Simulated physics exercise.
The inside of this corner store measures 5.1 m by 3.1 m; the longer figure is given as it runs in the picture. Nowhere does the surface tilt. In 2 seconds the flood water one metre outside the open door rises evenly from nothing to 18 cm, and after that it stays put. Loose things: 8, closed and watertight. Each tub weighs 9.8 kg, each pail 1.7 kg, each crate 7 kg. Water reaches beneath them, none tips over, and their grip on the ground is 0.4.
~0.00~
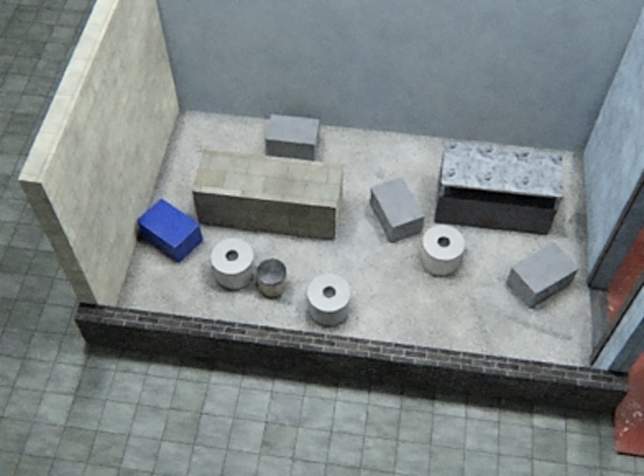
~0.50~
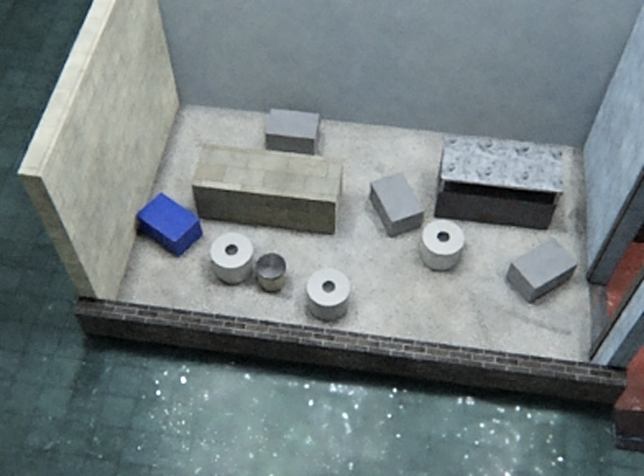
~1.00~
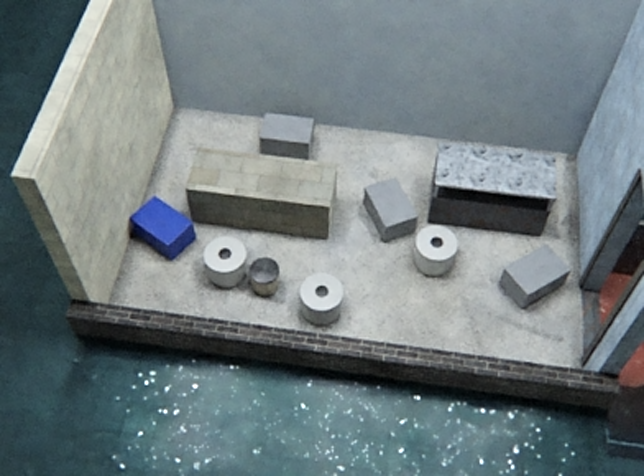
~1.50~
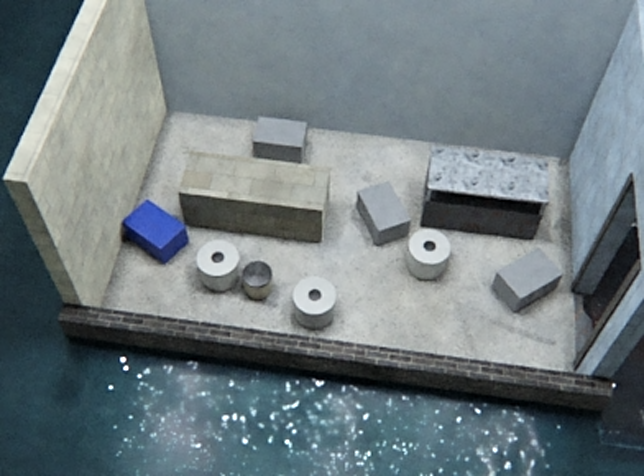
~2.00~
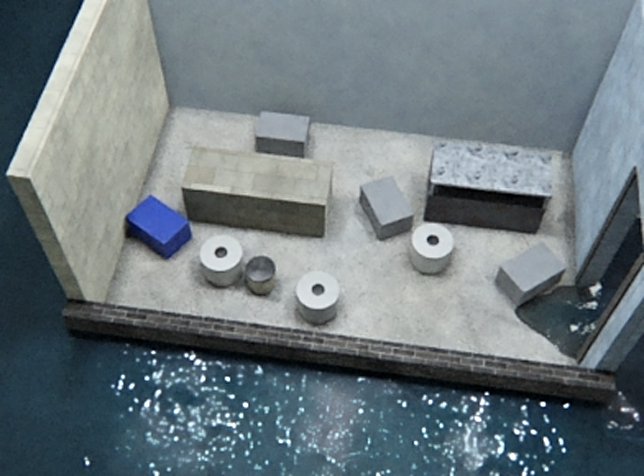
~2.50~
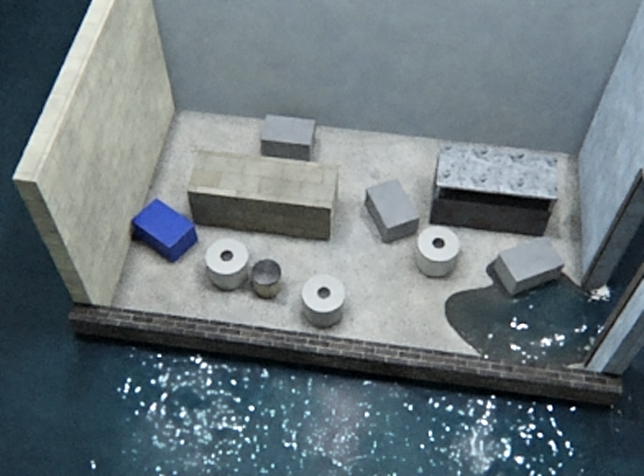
At the start, a blue crate, grey crates and round containers sit in a dry, walled room beside dry paving. Dark, glinting water covers the paving outside, then enters through the right-hand opening and spreads around the nearest grey crate, which shifts slightly, while the blue crate stays put.
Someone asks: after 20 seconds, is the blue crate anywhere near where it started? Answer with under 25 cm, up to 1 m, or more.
After 20 seconds the blue crate is more than 1 m from its start.
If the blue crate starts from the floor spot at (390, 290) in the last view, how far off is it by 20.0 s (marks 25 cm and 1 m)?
What happens is it gets pushed a long way.
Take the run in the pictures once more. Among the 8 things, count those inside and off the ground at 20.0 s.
At that instant the tally stands at 8.
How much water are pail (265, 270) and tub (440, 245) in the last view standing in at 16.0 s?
Depths: Near 11 cm, then near 9 cm.
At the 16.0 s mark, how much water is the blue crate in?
Around 9 cm.
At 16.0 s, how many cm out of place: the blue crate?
Close to 140 cm.
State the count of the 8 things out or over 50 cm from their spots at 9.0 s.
The number comes to 6.
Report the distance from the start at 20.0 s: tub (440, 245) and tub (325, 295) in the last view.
140 cm, 120 cm.
After 4.0 s the blue crate is near (163, 222), 0.0 m from its start, aground; 1 afloat.
After 9.0 s the blue crate is near (171, 191), 0.4 m from its start, afloat; 7 afloat.
After 16.0 s the blue crate is near (248, 139), 1.5 m from its start, afloat; 8 afloat.
After 20.0 s the blue crate is near (330, 141), 2.2 m from its start, afloat; 8 afloat.
